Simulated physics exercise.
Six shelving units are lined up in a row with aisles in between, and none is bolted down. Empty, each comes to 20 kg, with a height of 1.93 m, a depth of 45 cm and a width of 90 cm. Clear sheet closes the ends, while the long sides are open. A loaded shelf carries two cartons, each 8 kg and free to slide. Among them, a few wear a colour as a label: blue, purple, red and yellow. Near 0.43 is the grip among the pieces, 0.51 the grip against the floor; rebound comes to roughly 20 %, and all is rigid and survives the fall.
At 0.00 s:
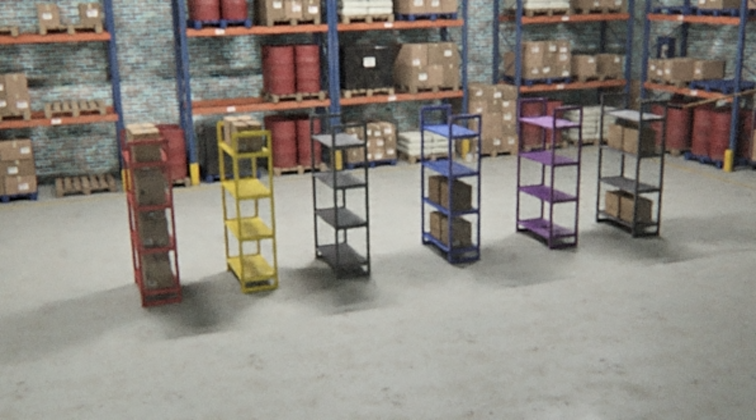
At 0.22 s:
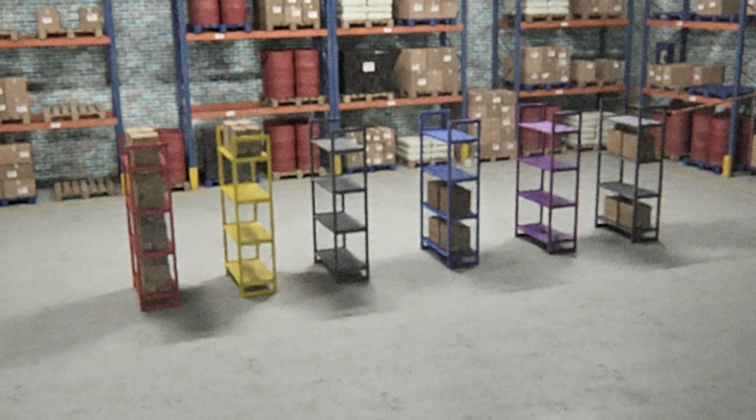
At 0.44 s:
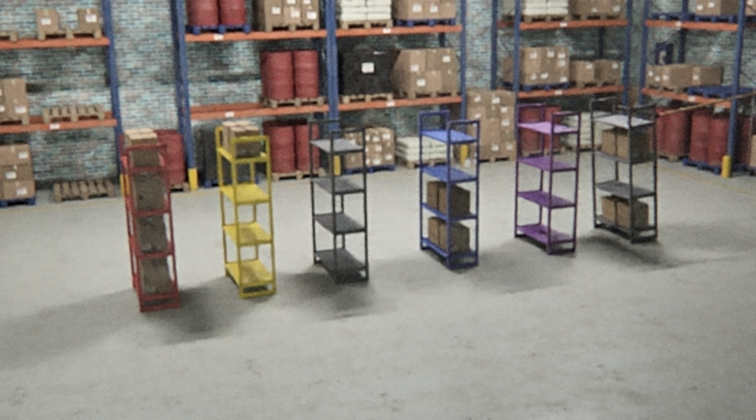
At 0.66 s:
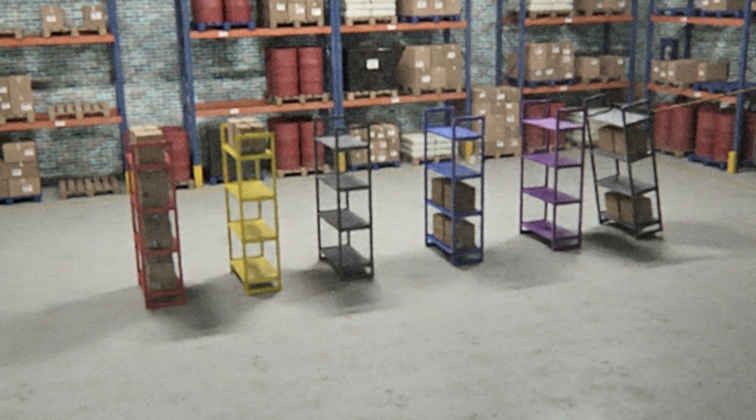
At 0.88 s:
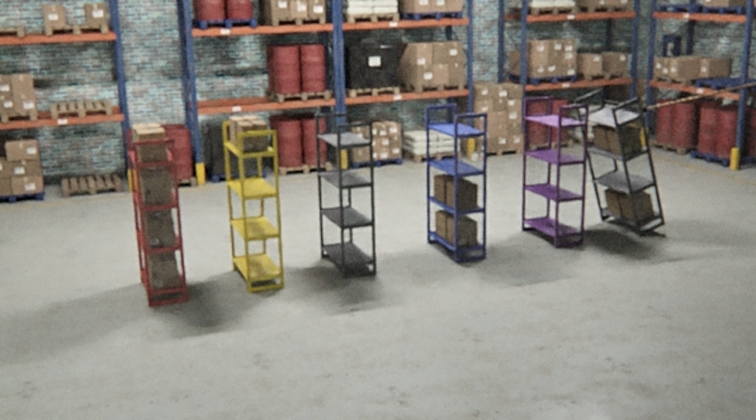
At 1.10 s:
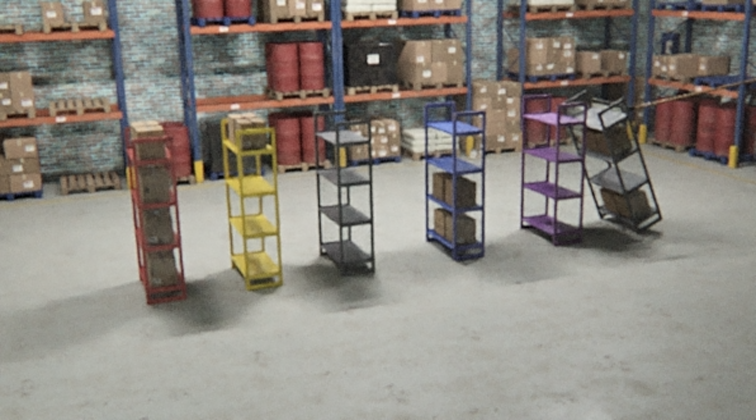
A dark grey shelving unit at the far right end of a row tilts steadily leftward as a pole pushes its upper part from the right, leaning close to the purple unit. The other five, from left red, yellow, dark grey, blue and purple, stay upright, some holding brown cartons. The slightly elevated view, shifting faintly, shows a warehouse floor before tall orange-and-blue racks of boxes and red drums.
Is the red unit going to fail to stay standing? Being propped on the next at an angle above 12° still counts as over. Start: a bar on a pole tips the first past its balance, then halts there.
Yes, it is lost.
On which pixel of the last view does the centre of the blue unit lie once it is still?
Its middle finishes near pixel (381, 216) of the last picture.
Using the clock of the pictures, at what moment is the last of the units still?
Rest time: Around 6.5 s.
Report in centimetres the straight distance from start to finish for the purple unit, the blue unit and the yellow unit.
I'd estimate purple at 110 cm, blue at 110 cm and yellow at 120 cm.
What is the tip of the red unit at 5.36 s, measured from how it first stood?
I'd estimate close to 50°.
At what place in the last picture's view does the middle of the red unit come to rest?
In the final picture it sits close to (46, 286).
After 3.02 s, 6 cartons spilt or dropped; 3 of the 5 other units over; red unit unmoved; purple unit leaning 64°.
After 5.36 s, 16 cartons spilt or dropped; 5 of the 5 other units over; red unit leaning 54°; blue unit lying flat.
At rest (6.9 s), 18 cartons spilt or dropped; 5 of the 5 other units over; red unit lying flat; blue unit lying flat; yellow unit leaning 69°. Not one is left standing. As the last picture would show them, middles, red unit near (46, 286), blue unit near (381, 216).
